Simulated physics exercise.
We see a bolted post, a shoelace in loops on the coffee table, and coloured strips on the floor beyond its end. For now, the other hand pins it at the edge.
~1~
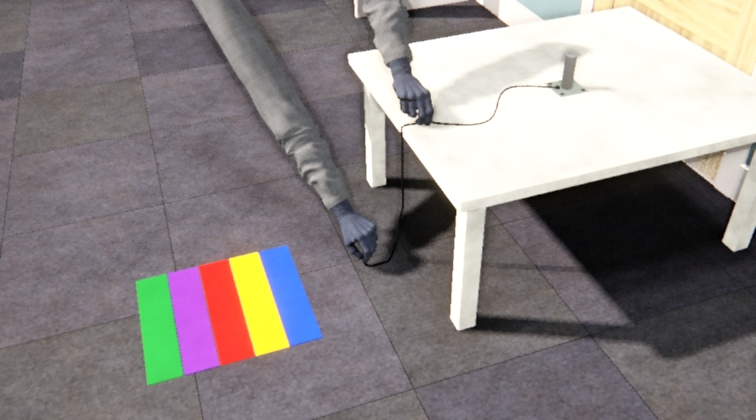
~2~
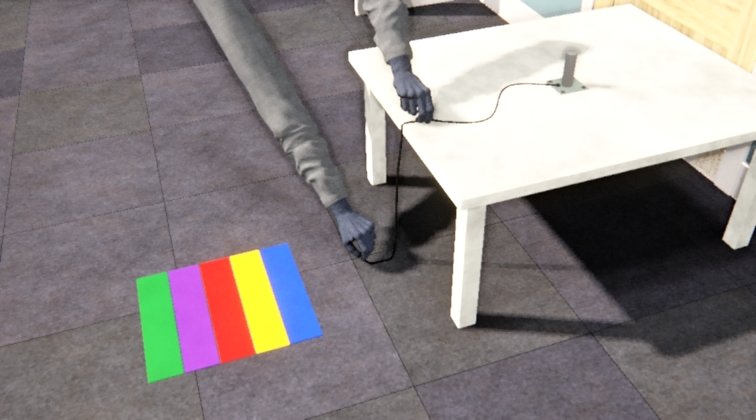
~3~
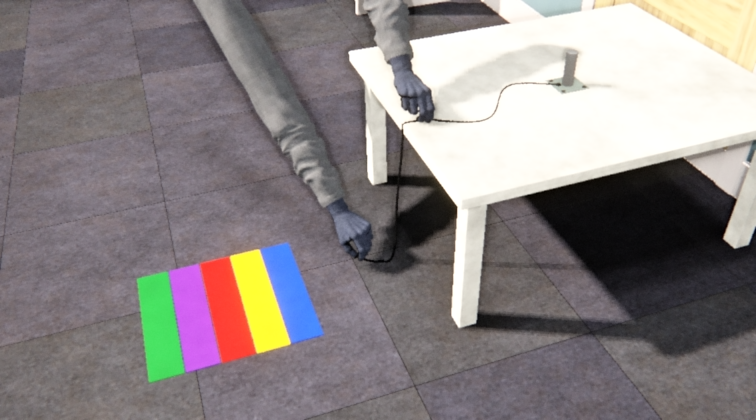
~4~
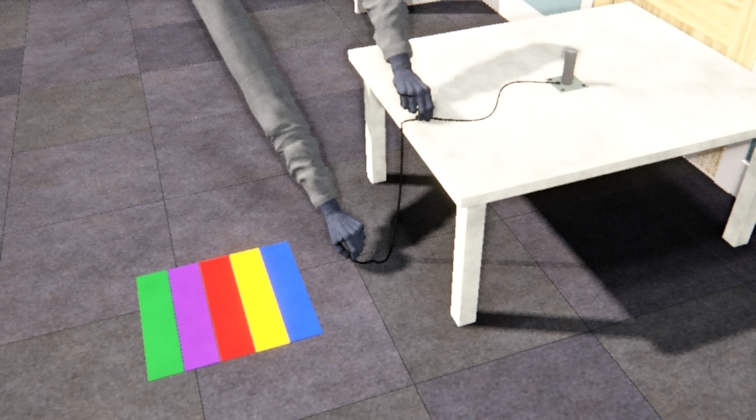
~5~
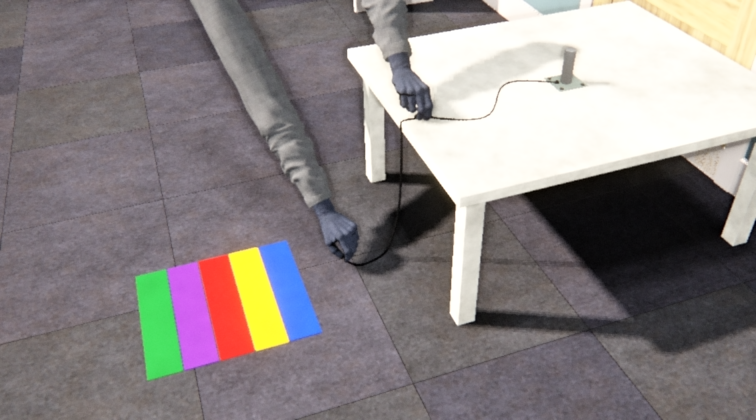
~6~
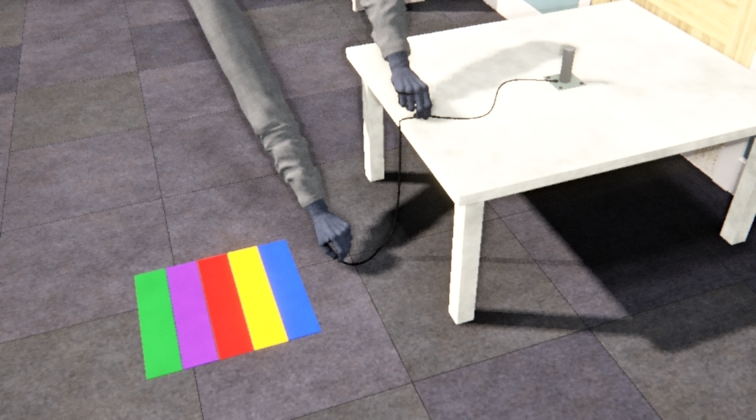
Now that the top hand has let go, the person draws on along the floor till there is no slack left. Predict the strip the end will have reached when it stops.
I would say the red strip.
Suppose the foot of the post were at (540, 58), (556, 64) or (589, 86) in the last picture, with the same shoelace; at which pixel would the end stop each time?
About (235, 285), then (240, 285), then (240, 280).
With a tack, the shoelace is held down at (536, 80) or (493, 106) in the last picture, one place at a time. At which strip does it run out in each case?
Colour per try: Red / yellow.
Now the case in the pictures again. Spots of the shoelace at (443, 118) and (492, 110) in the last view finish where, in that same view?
They finish at (409, 119) and (460, 106) respectively.
Soon after, end near (275, 274); over blue.
After that, end near (240, 283); over yellow.
At the stop, end near (220, 288); over red. It gets as far as the red strip.
